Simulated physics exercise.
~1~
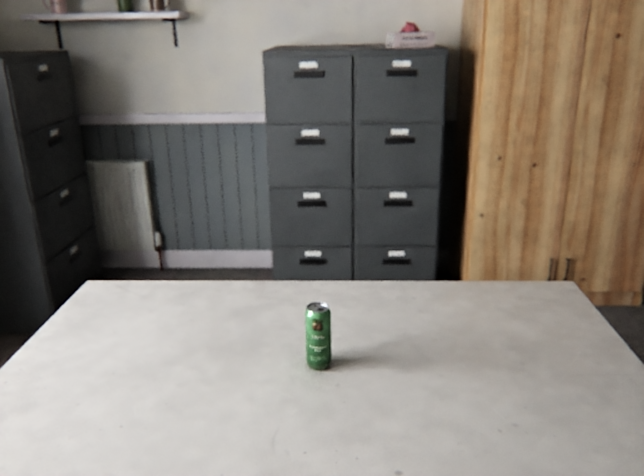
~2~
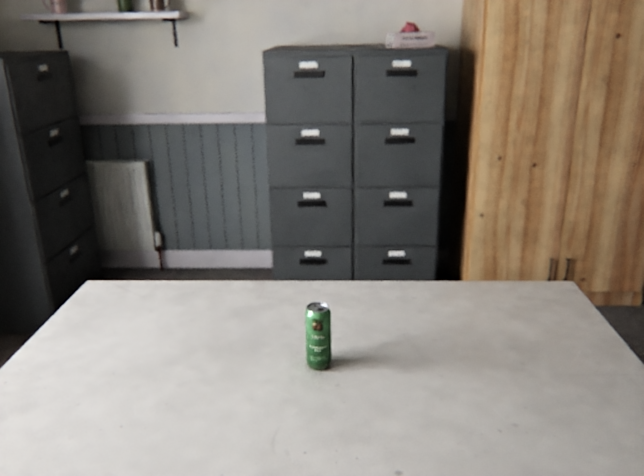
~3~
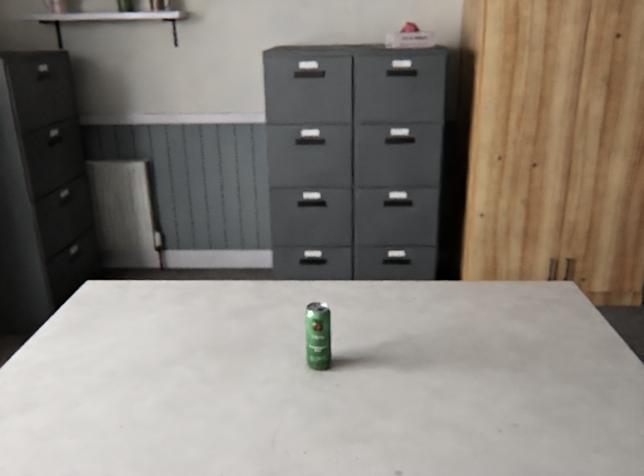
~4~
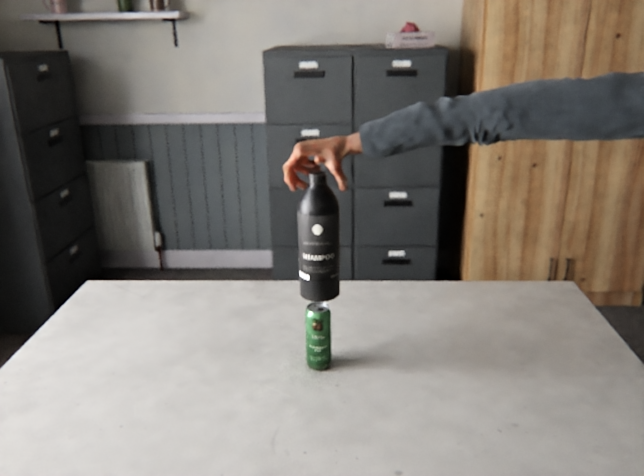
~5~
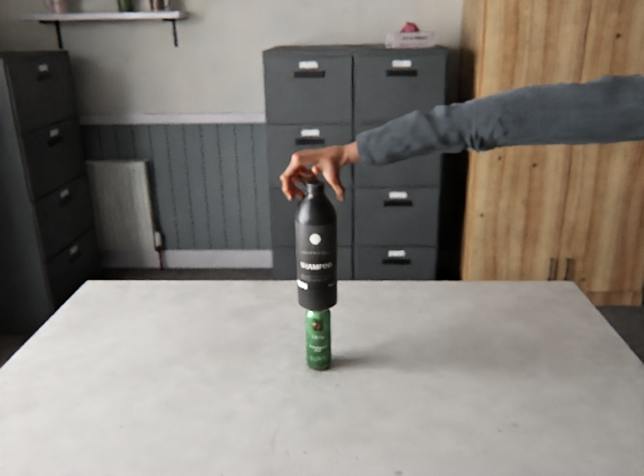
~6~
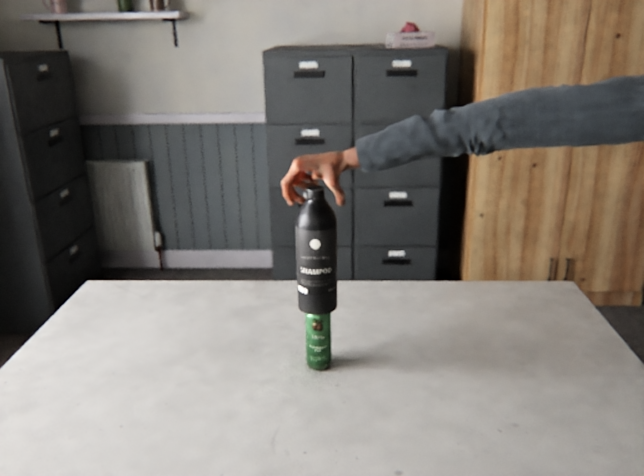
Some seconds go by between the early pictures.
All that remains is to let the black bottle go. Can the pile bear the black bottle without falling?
Yes, it bears it.
Then, 0.20 s later than the last frame, all is still.
Then, 0.40 s later than the last frame, black bottle resting near (317, 250).
When it is over, both as before. End places, in pixels of the last picture, black bottle near (317, 250). The pile keeps its balance.
